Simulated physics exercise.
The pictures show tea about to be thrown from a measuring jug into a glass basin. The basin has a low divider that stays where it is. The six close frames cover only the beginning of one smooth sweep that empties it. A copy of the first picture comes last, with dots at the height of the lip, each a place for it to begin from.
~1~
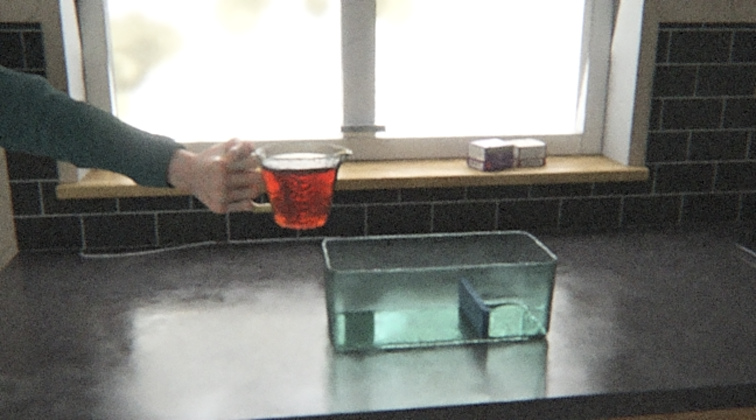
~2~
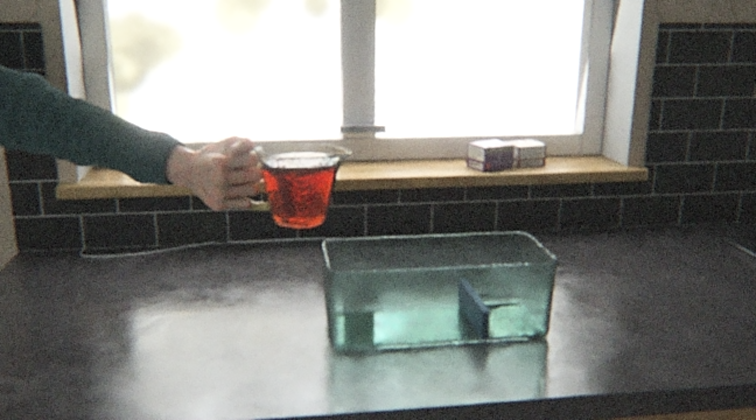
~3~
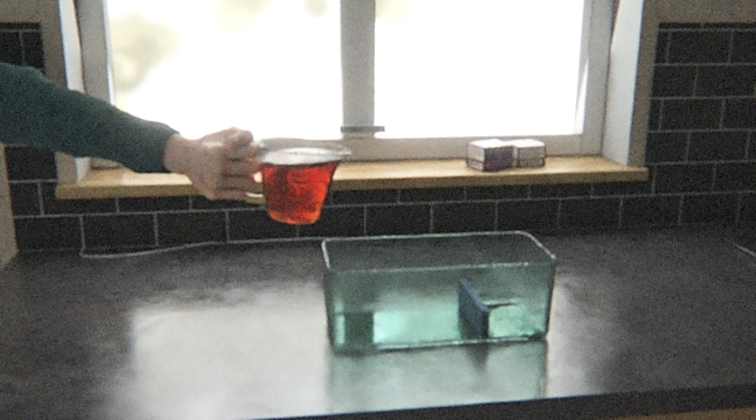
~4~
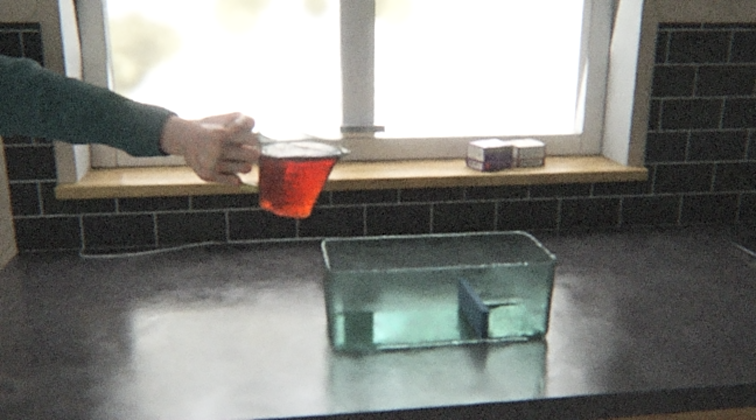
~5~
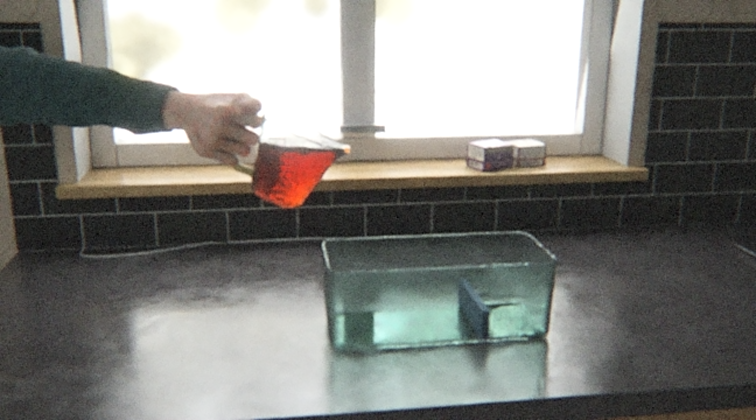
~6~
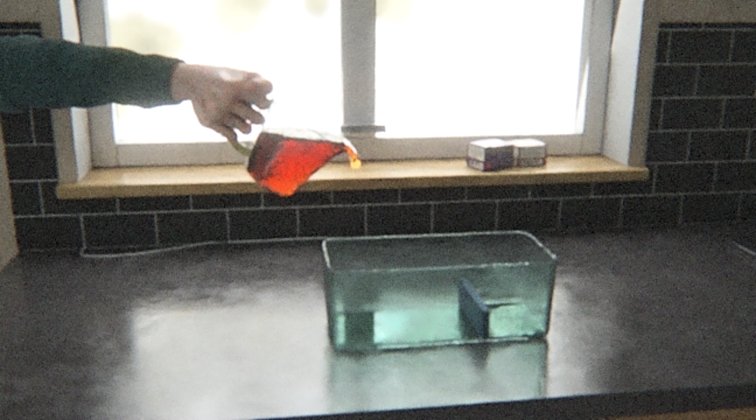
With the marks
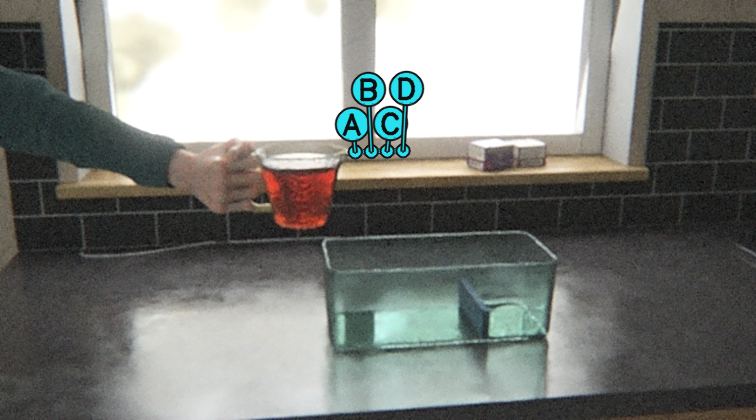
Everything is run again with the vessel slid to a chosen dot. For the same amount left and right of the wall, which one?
Use place D.
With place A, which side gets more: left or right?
The left one.
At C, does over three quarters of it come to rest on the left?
Yes, it does.
In cyan, A at (355, 151); B at (371, 151); C at (387, 151); D at (403, 150).
With A, about 88 % ends left of the wall and 8 % right of it; 4 % is lost outside.
With B, about 88 % ends left of the wall and 6 % right of it; 6 % is lost outside.
With C, about 90 % ends left of the wall and 7 % right of it; 3 % is lost outside.
With D, about 47 % ends left of the wall and 50 % right of it; 3 % is lost outside.
